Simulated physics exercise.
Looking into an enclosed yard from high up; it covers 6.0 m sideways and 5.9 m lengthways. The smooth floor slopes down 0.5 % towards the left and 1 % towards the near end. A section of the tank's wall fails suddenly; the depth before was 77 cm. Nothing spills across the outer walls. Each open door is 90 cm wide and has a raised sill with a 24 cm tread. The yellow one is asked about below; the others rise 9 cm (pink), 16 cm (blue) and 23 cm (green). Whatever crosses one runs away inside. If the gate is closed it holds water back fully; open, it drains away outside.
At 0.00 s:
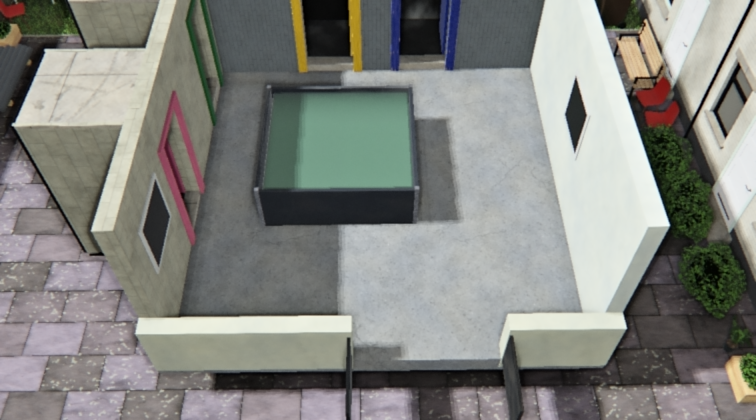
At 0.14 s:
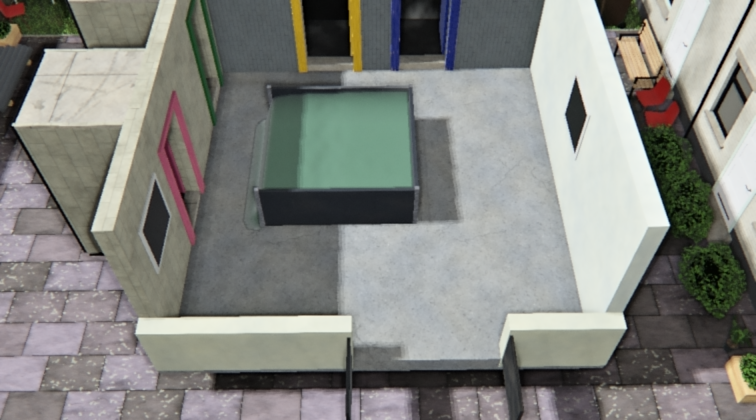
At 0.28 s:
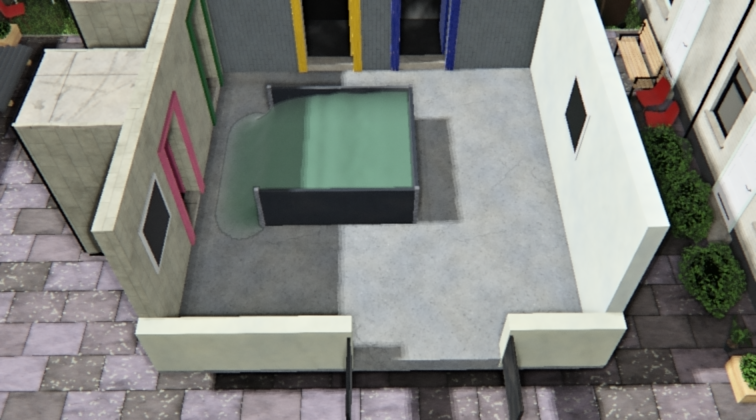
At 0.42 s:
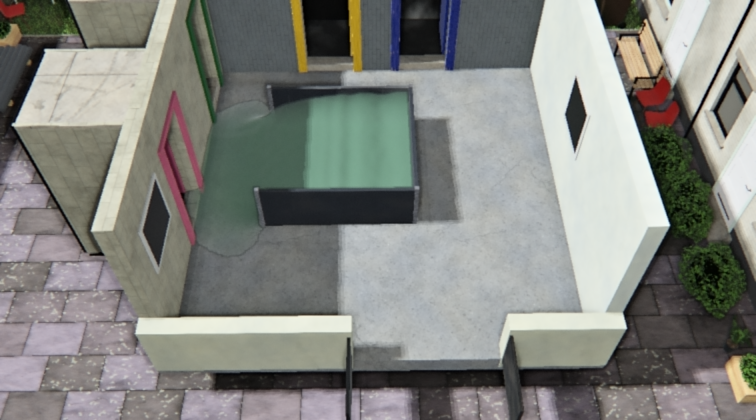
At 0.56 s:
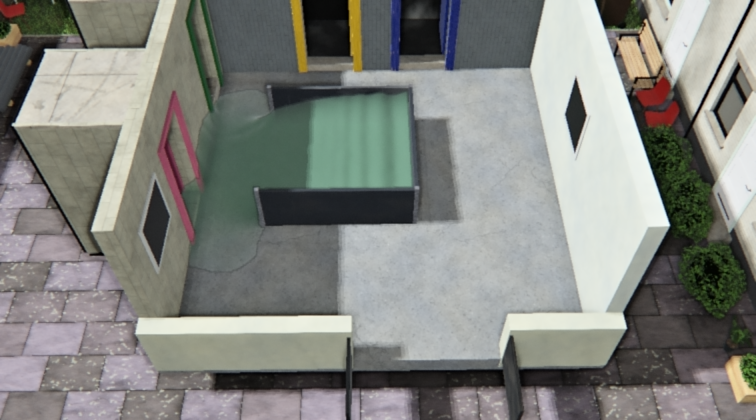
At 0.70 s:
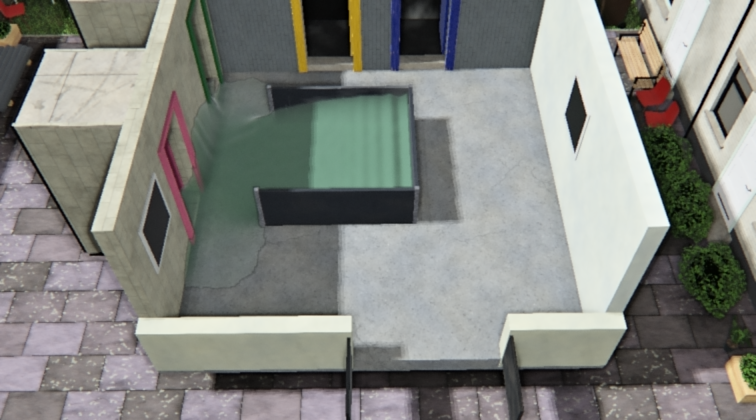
Green water pouring from the open left side of a dark-walled tank, spreading across a walled grey yard to the pink door.
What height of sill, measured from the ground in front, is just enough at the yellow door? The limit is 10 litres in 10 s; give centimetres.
Close to 9.5 cm is just enough.
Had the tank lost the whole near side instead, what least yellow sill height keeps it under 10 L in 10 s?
Then roughly 5.5 cm.
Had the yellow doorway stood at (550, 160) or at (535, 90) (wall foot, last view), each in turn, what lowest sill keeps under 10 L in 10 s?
Roughly 8.0 and 21 cm.
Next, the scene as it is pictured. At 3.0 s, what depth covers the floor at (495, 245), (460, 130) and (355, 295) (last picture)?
About 0, 3 and 5 cm.
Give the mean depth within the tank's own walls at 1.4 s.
Roughly 42 cm on average.
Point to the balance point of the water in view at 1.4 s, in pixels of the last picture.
Near (292, 169).
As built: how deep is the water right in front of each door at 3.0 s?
In cm: Pink 28, blue 5, green 32, yellow 14.
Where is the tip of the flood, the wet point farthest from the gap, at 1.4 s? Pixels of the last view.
At about (174, 348).
After 1.4 s water covers 20 % of the floor, deepest (58 cm) near (216, 175); it has not reached the yellow door.
After 3.0 s water covers 55 % of the floor, deepest (42 cm) near (176, 336); 14 cm at the yellow door, 0 litres in over its 15 cm sill.
After 10.0 s water covers 95 % of the floor, deepest (15 cm) near (586, 342); 5 cm at the yellow door, 1 litre in over its 15 cm sill.
At the yellow door as built, the water arrived by 1.7 s and peaked near 14 cm at 2.8 s.
With a sill of 7.5 cm, 20 litres would have come in within the 10 s; with 10.5 cm, 7 litres. So under 10 litres takes about 9.5 cm.
